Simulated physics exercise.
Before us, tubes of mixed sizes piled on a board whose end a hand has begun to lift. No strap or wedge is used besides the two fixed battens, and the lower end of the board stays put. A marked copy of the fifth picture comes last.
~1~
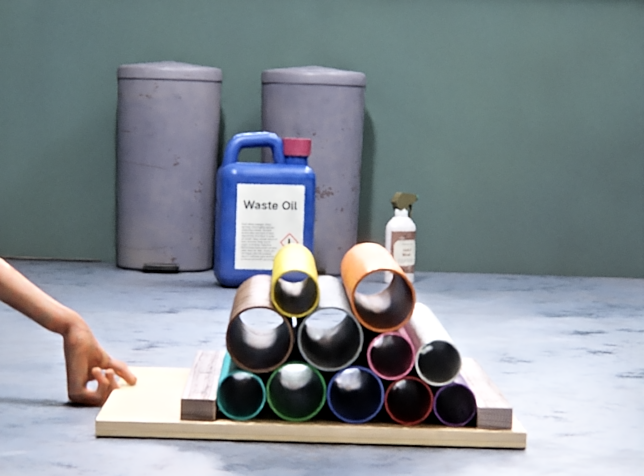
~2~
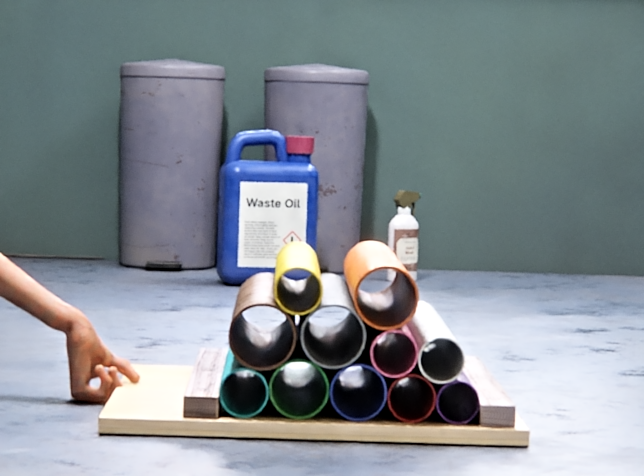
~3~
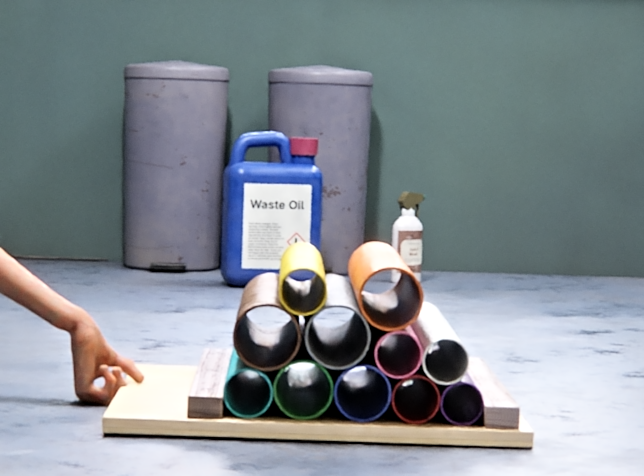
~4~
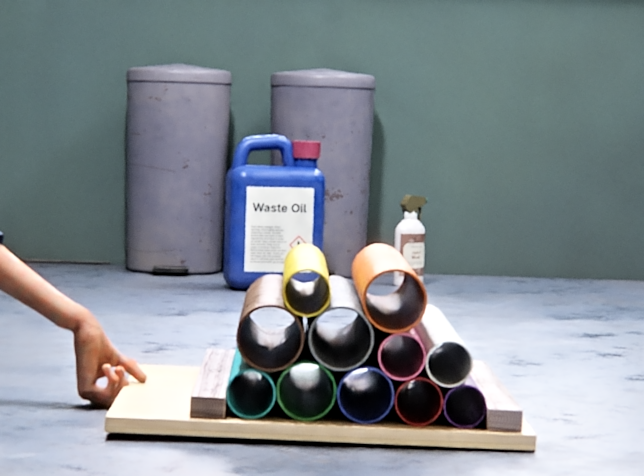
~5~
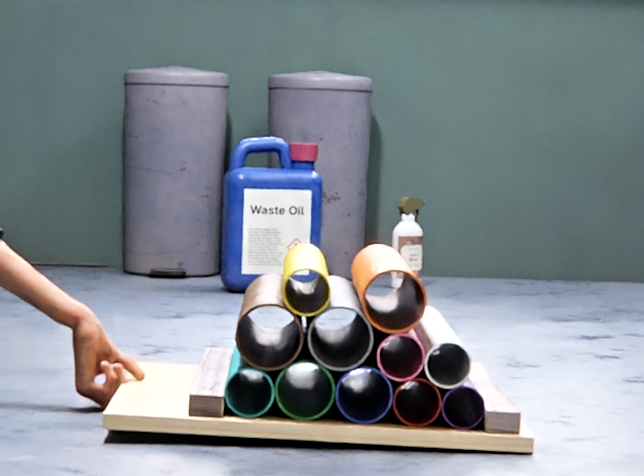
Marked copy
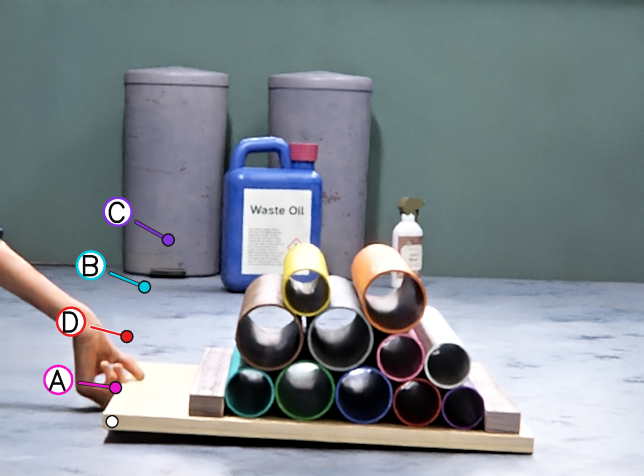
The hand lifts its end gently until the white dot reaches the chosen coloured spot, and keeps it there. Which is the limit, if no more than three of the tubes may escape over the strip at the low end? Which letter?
It can be raised to B.
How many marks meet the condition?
Three of the four.
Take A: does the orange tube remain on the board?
The orange tube: Yes.
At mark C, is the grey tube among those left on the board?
No, with C.
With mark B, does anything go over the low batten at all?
At B: Yes.
On the marked copy, A at (115, 388); B at (145, 287); C at (168, 240); D at (127, 337); the white dot at (112, 422).
Following B. Soon after the start, board at 14°.
Later, board at 20°.
In the end, board at 20°, one over the low batten (orange).
As for the rest, A none over the low batten; C five over the low batten; D one over the low batten (orange).
